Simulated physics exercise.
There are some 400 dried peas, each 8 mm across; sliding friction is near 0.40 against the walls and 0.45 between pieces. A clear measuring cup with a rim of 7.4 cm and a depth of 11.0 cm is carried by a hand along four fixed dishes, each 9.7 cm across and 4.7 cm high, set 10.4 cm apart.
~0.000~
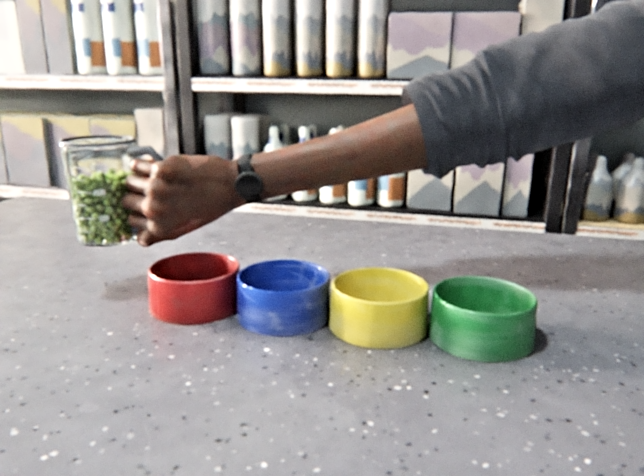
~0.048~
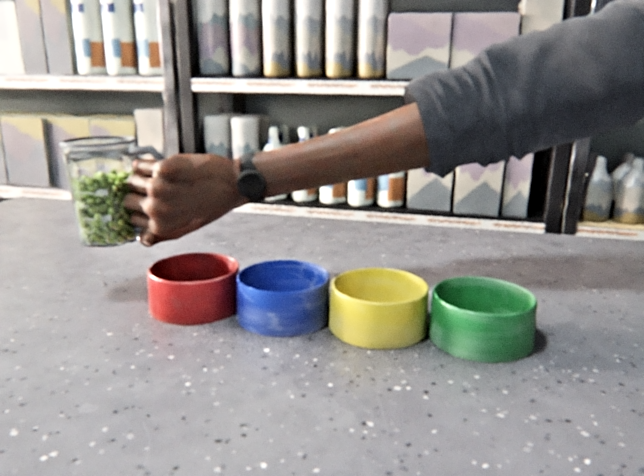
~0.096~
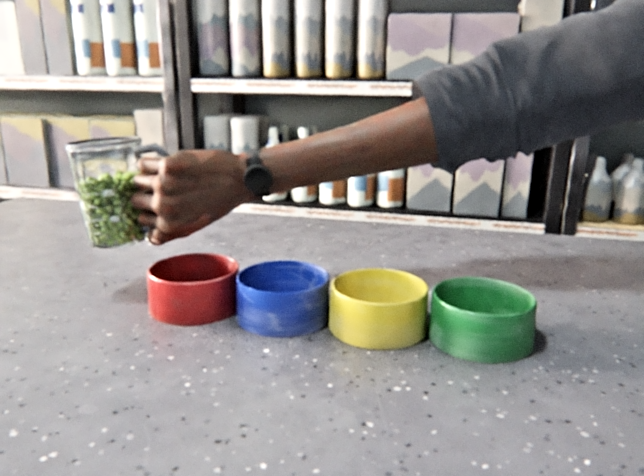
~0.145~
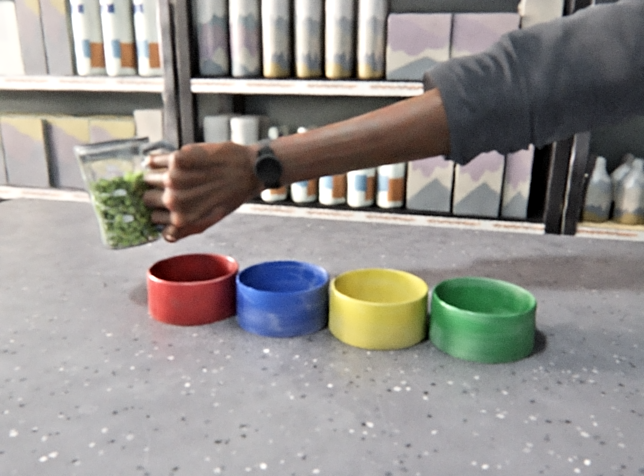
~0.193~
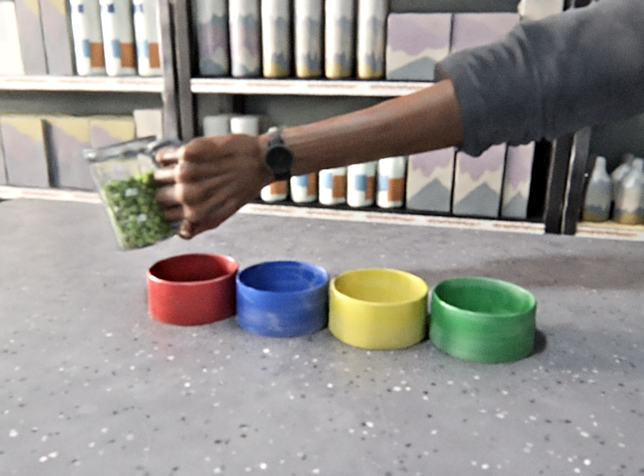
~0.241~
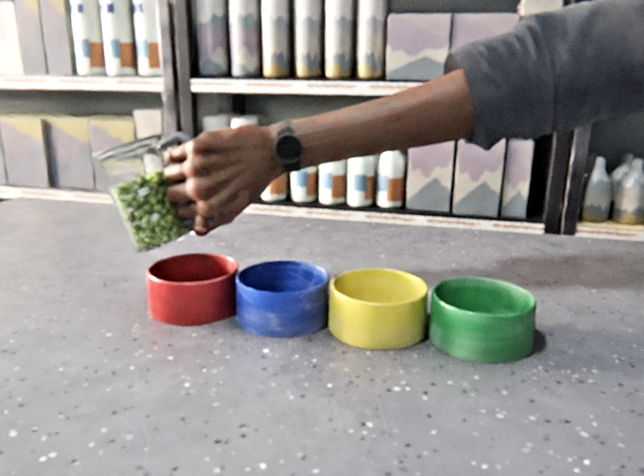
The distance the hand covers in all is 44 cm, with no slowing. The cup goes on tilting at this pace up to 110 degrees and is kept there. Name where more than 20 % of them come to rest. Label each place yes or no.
Red dish: No. Blue dish: No. Green dish: Yes. Yellow dish: Yes. Counter: No.
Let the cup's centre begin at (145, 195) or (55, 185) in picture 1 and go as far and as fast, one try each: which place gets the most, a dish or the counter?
The winner: Green; yellow.
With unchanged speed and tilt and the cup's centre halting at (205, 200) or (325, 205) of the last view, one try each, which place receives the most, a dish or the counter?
Most lands at counter on the first run and at blue on the second.
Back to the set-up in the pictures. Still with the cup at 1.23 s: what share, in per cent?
Roughly 75 per cent, give or take.
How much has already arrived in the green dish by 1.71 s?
About 15 per cent by then.
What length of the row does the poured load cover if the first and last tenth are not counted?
I'd estimate close to 14 cm.
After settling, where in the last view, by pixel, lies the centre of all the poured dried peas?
Resting centre estimate: Around (398, 316).
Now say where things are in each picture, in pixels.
The first picture shows cup at (103, 190), tilt 0 degrees, lip at (68, 139), moved 0.0 cm; middle of the pieces at (104, 204); red dish at (195, 267); blue dish at (284, 275); yellow dish at (380, 285); green dish at (484, 295).
The second picture shows cup at (105, 191), tilt 1 degrees, lip at (70, 140), moved 0.3 cm; middle of the pieces at (106, 205).
The third picture shows cup at (112, 192), tilt 4 degrees, lip at (74, 143), moved 1.2 cm; middle of the pieces at (114, 206).
The fourth picture shows cup at (124, 193), tilt 9 degrees, lip at (83, 147), moved 2.6 cm; middle of the pieces at (126, 207).
The fifth picture shows cup at (135, 193), tilt 14 degrees, lip at (92, 151), moved 4.1 cm; middle of the pieces at (139, 207).
The sixth picture shows cup at (147, 194), tilt 19 degrees, lip at (101, 155), moved 5.5 cm; middle of the pieces at (152, 208); red dish at (194, 268); blue dish at (283, 276); yellow dish at (379, 286); green dish at (483, 296). Its pace works out near 105 degrees a second; the hand travels 31 cm a second.
After 0.83 s, tilt 79 degrees; cup holds 100 %.
After 1.23 s, tilt 110 degrees; cup holds 75 %, blue 5 %, yellow 20 %.
After 1.71 s, tilt 110 degrees; cup holds 20 %, blue 5 %, green 15 %, yellow 55 %.
At rest (2.7 s), red 0 %, blue 5 %, green 30 %, yellow 55 %, counter 5 %.
